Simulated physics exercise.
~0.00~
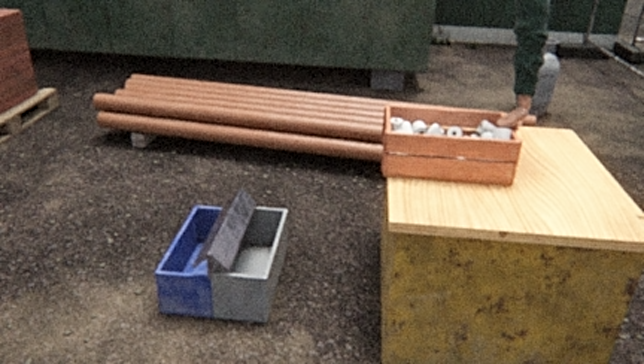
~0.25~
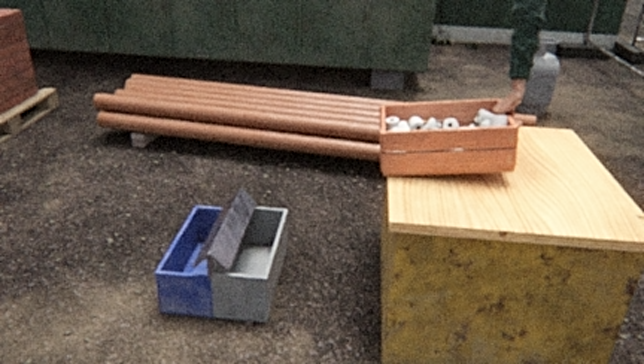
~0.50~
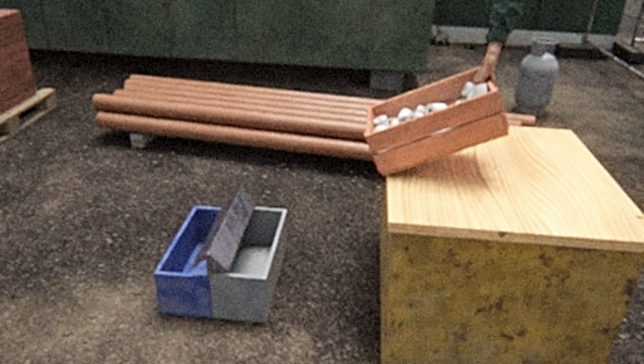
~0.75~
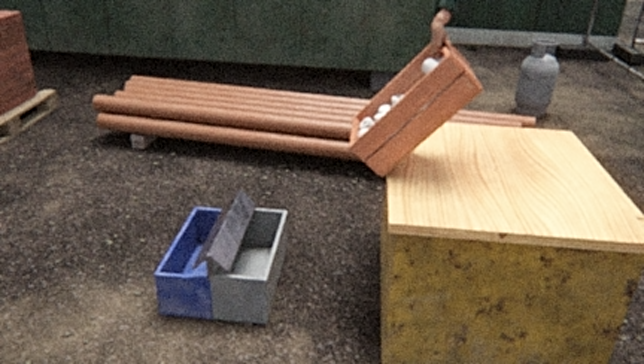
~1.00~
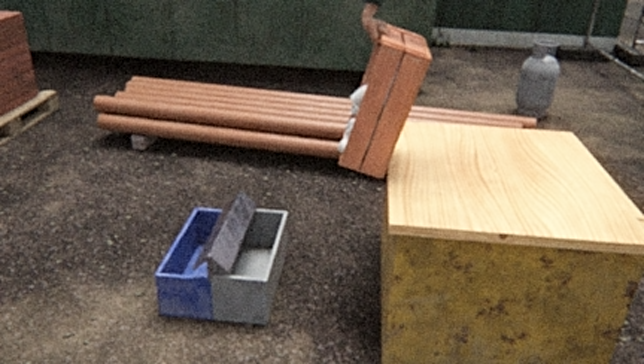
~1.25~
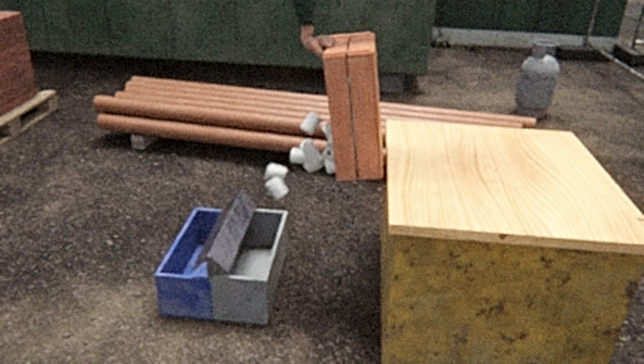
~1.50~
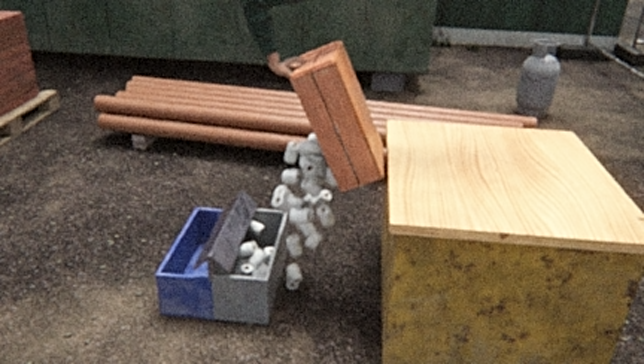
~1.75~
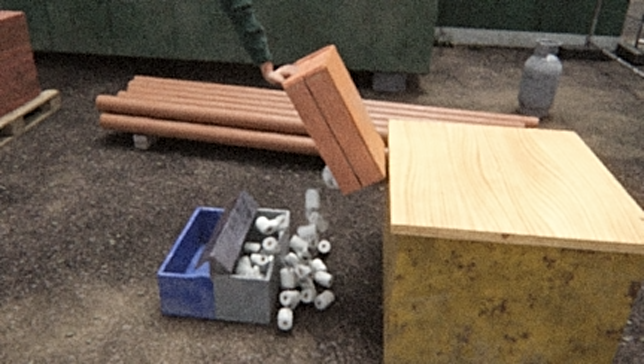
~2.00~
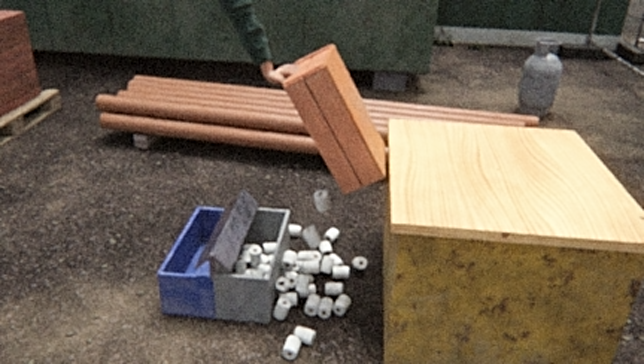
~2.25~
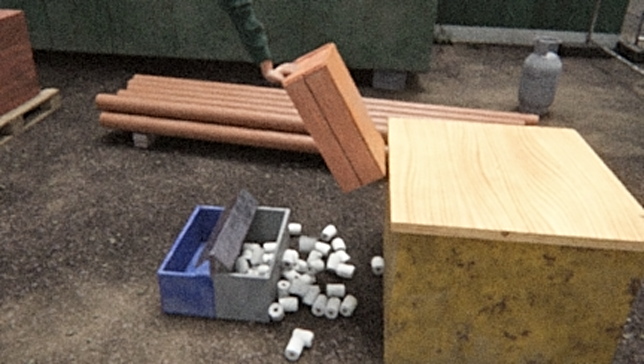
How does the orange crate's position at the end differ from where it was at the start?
At the start the orange crate sits level on top of the bench. By the end it is held steeply tipped past upright, further left, just off the bench's left edge.
